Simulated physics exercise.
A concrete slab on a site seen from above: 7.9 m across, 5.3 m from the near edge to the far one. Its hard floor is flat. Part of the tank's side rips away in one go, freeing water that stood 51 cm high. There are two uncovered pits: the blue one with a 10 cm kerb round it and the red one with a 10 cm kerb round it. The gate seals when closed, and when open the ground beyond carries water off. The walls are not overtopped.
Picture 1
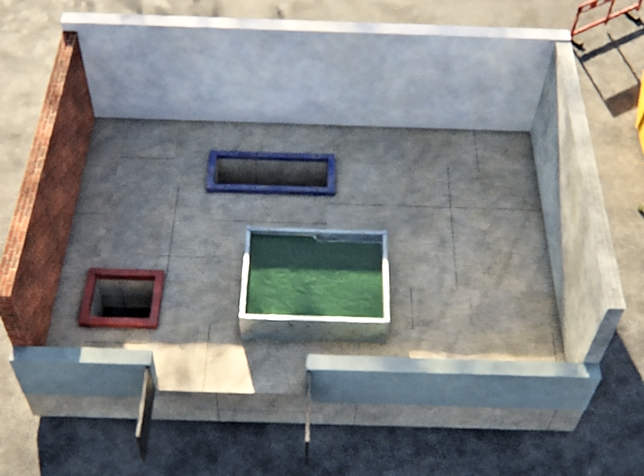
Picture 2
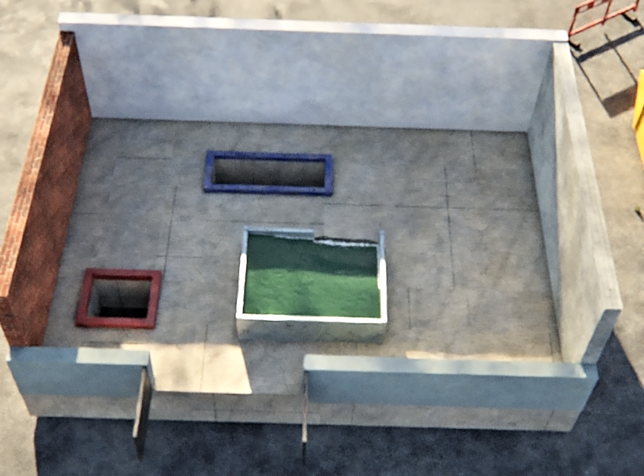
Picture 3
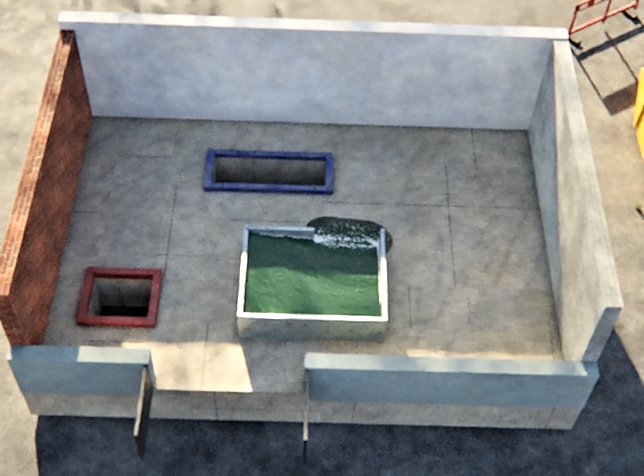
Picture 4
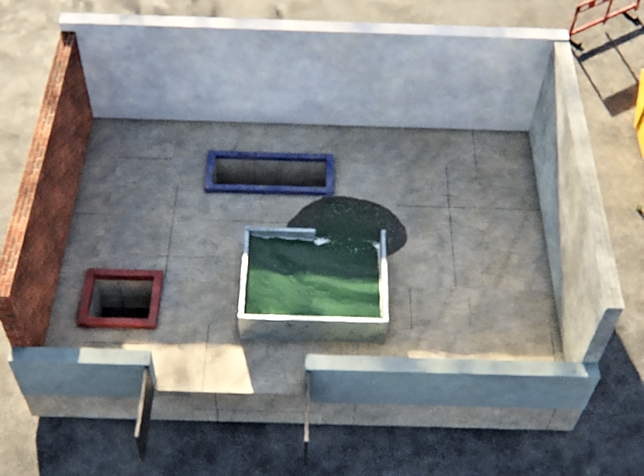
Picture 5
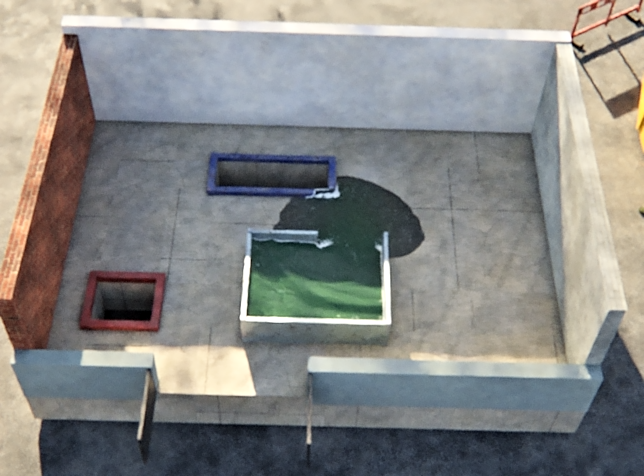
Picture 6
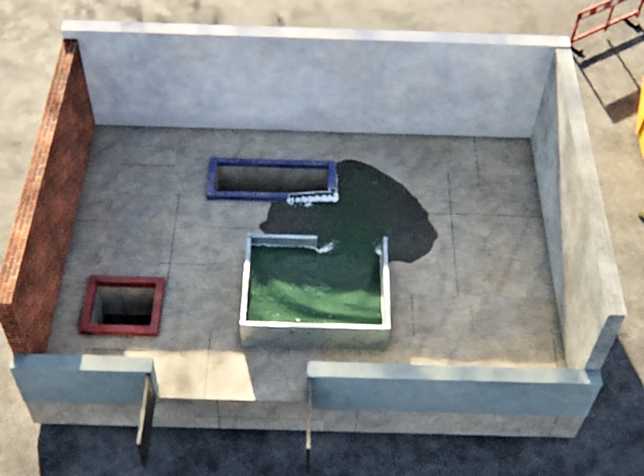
A walled concrete slab held a tank of green water between a blue-edged pit and a red-edged one; the tank's back side broke open, and dark water spread across the floor, reaching the blue edging.
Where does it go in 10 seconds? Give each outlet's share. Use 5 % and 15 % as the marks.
The gate opening takes not even 5 %; the blue pit takes between 5 and 15 %; the red pit takes less than 5 %.
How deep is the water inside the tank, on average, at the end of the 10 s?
Roughly 7 cm on average.
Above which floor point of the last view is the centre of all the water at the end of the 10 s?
At about (341, 250).
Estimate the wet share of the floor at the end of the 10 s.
Near 90 per cent is wet.
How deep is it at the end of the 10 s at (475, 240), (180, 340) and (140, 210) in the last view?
In that order: 4, 1 and 3 cm.
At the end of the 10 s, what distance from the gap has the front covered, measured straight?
Roughly 5.4 m.
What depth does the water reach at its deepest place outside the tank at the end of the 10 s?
Roughly 8 cm.
A moment later water covers 20 % of the floor and is deepest (26 cm) near (356, 253); gone so far, the gate opening 0 %, the blue pit 2 %, the red pit 0 %.
Soon after water covers 30 % of the floor and is deepest (26 cm) near (365, 135); gone so far, the gate opening 0 %, the blue pit 4 %, the red pit 0 %.
Next water covers 35 % of the floor and is deepest (22 cm) near (503, 140); gone so far, the gate opening 0 %, the blue pit 6 %, the red pit 0 %.
Later on water covers 65 % of the floor and is deepest (12 cm) near (444, 138); gone so far, the gate opening 0 %, the blue pit 7 %, the red pit 0 %.
At the end water covers 90 % of the floor and is deepest (8 cm) near (526, 393); gone so far, the gate opening 0 %, the blue pit 7 %, the red pit 0 %.
